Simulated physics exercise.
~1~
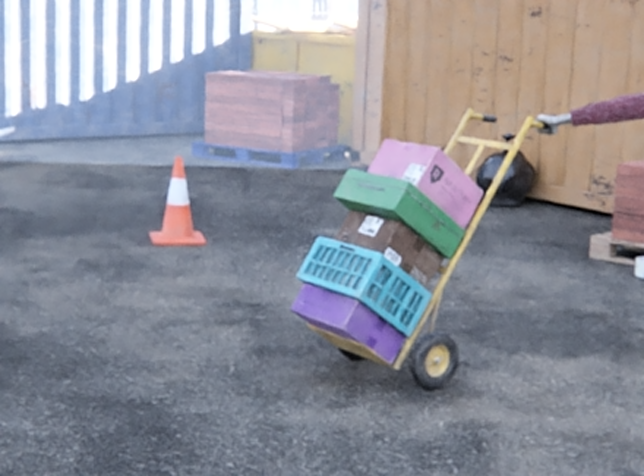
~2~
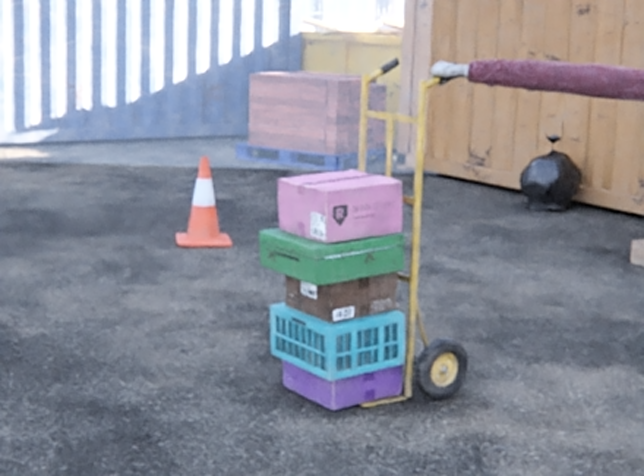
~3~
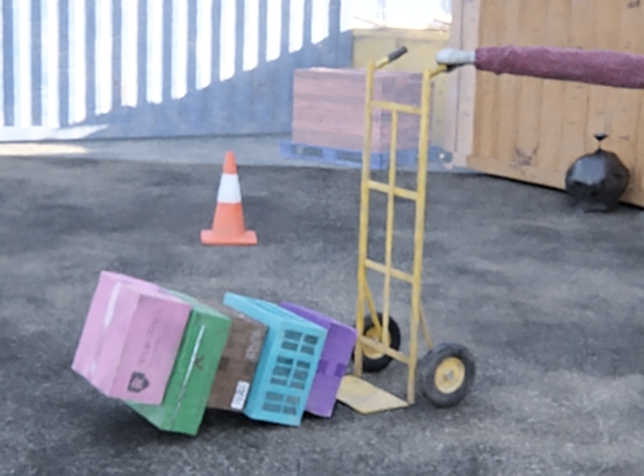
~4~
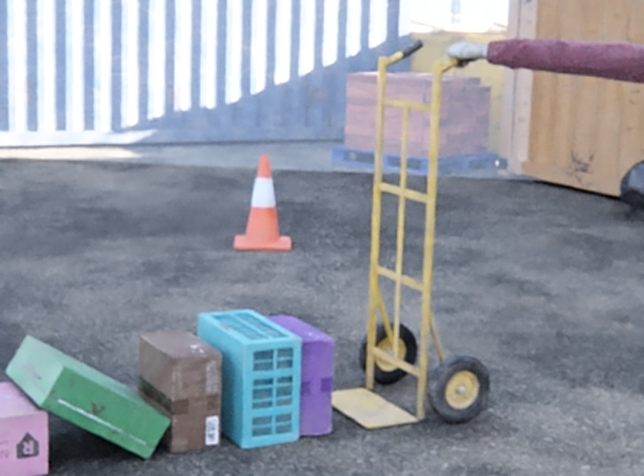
A hand tipped a yellow hand truck upright, and its stack of pink, green, brown, turquoise and purple boxes and crates toppled off to the left, ending strewn in a row on the ground beside the standing truck.
